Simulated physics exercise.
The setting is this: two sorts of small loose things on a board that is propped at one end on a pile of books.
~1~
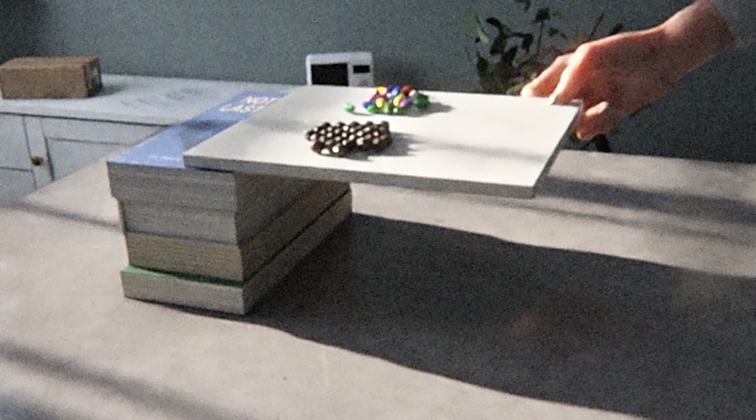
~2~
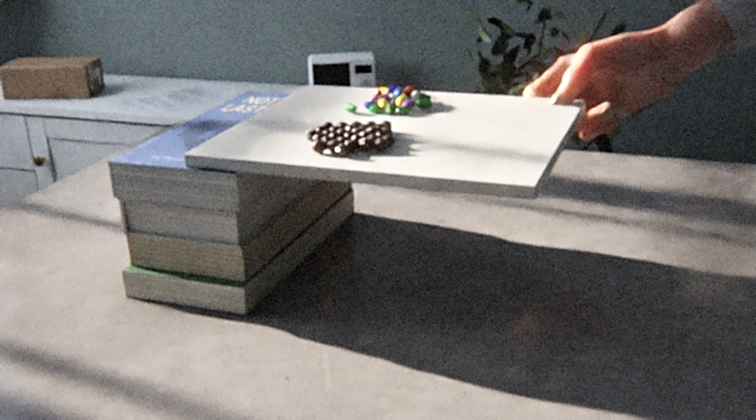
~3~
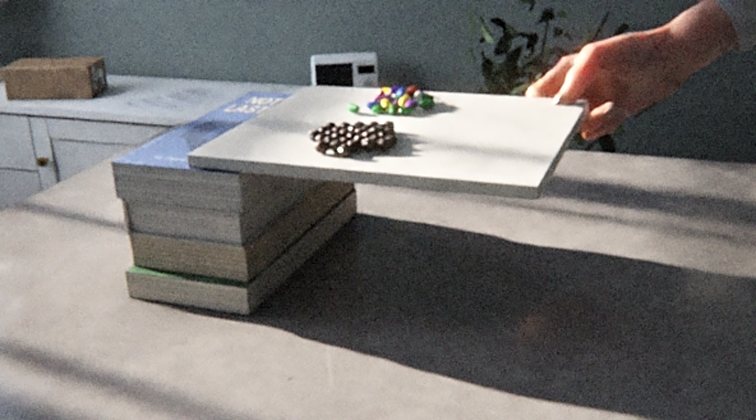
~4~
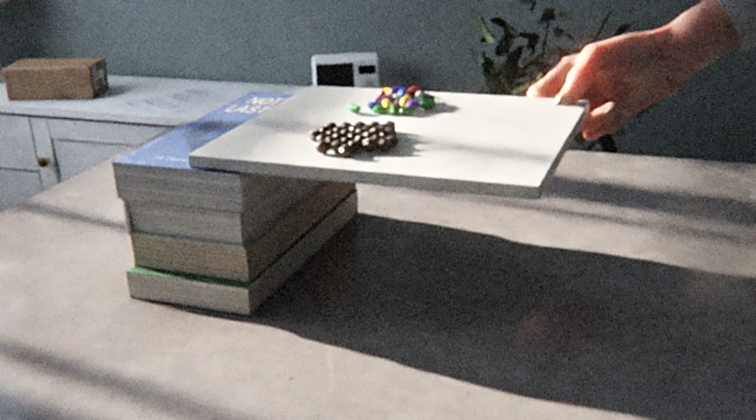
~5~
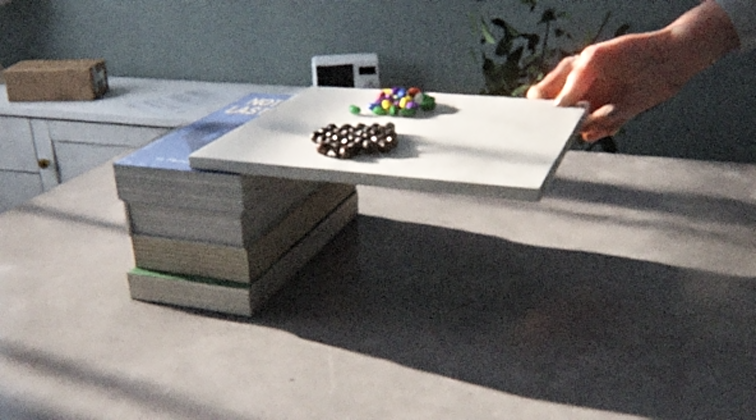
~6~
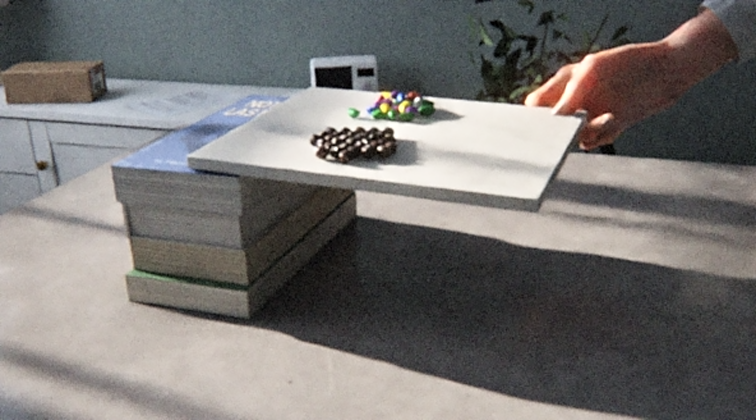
At first, a hand at the right holds a white board level, its other end resting on a tall pile of books, with dark chocolate balls in front and colourful candies behind. The hand then lowers its end very slightly, tilting the board a touch, while both batches stay in place.
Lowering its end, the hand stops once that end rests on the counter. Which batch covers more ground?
Result: The closer of the two batch.
Then, 0.37 s on from there, board sloping at 11°; front batch the whole lot still on the board; back batch the whole lot still on the board.
Then, 0.84 s on from there, board sloping at 23°; front batch mostly less than half a board's length out; back batch the whole lot still on the board.
Then, 1.34 s on from there, board resting at 32°; front batch mostly one to two board lengths out; back batch mostly less than half a board's length out.
In the end, board resting at 32°; front batch mostly one to two board lengths out, a little gone off the counter; back batch mostly less than half a board's length out; the front batch has gone farther.
